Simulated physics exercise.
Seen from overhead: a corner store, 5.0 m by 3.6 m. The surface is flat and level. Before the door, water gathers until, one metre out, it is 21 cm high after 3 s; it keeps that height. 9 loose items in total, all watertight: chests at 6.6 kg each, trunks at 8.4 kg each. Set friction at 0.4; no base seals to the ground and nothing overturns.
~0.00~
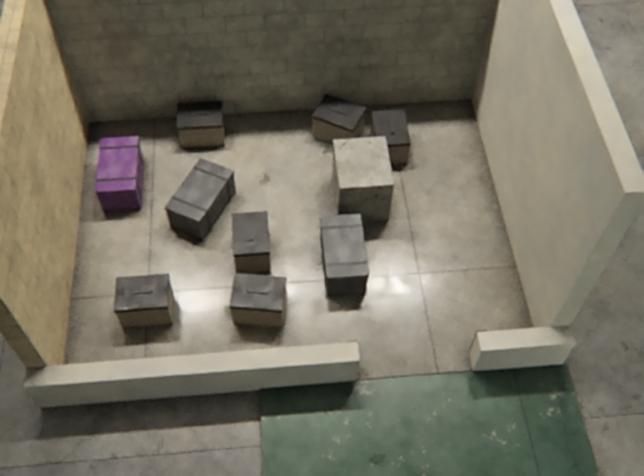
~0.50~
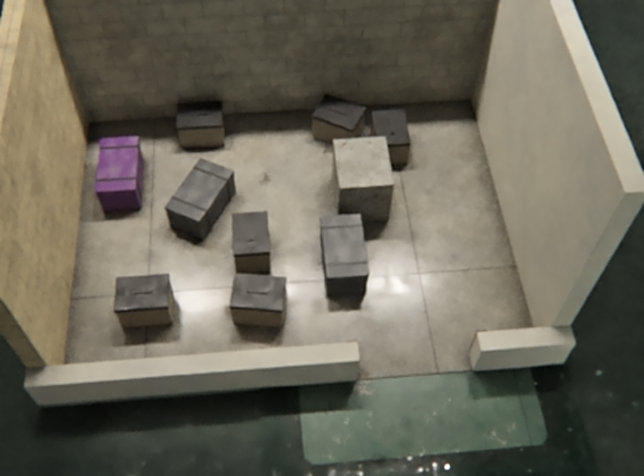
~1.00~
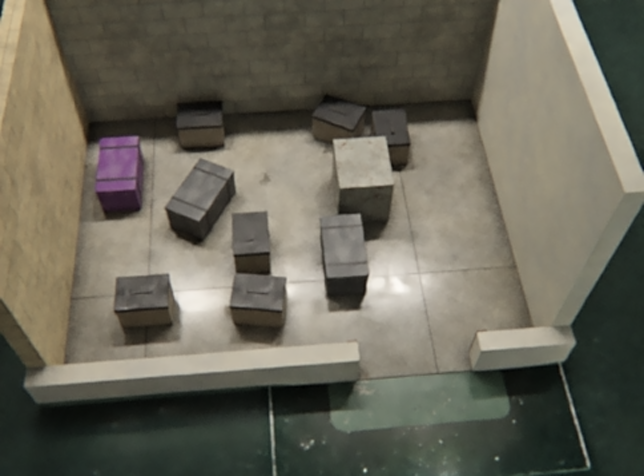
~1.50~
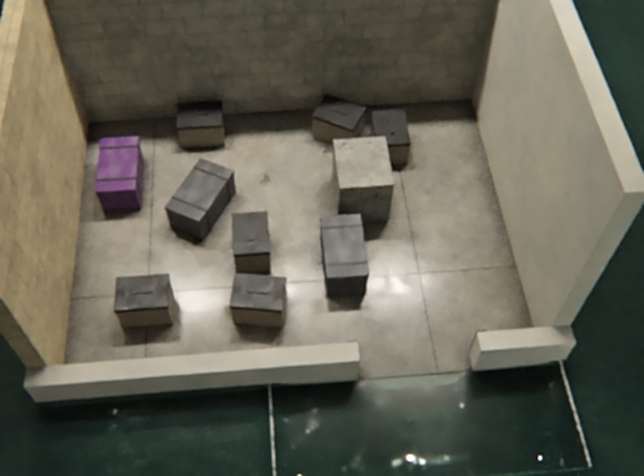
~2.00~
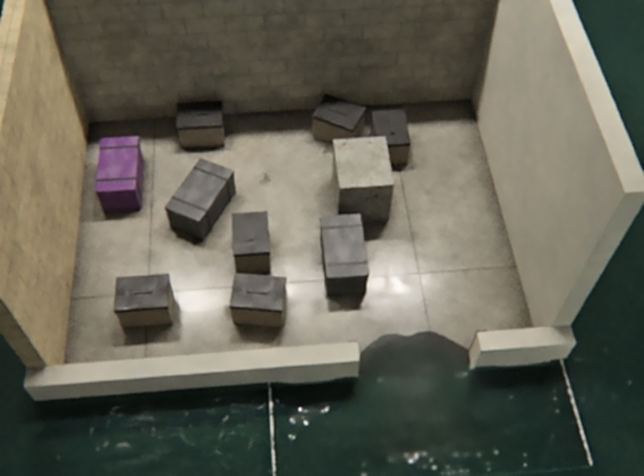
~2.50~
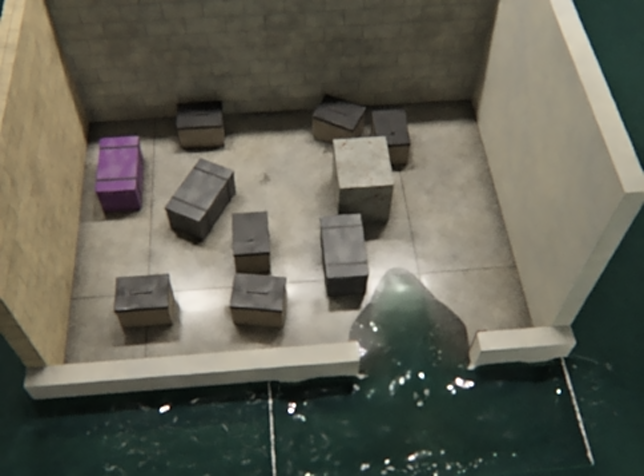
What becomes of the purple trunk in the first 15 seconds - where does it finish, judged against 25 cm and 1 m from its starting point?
The purple trunk finishes beyond 1 m away.
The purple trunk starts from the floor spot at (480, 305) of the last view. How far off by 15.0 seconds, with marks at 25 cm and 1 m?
Outcome - it ends up well away.
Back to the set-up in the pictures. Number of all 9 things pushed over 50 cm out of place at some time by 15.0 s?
9.
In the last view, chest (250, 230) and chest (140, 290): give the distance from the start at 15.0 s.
First 140 cm, then 250 cm.
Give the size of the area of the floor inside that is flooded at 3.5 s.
4.0 m2.
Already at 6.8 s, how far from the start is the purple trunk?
Some 10 cm from the start.
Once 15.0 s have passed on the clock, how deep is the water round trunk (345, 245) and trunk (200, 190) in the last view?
First about 9 cm, second about 11 cm.
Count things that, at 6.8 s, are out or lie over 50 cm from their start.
The number I get is 5.
After 3.5 s the purple trunk is near (117, 163), 0.0 m from its start, aground; 0 afloat.
After 6.8 s the purple trunk is near (105, 163), 0.1 m from its start, aground; 4 afloat.
After 11.0 s the purple trunk is near (92, 172), 0.3 m from its start, afloat; 8 afloat.
After 15.0 s the purple trunk is near (105, 290), 1.8 m from its start, afloat; 9 afloat.
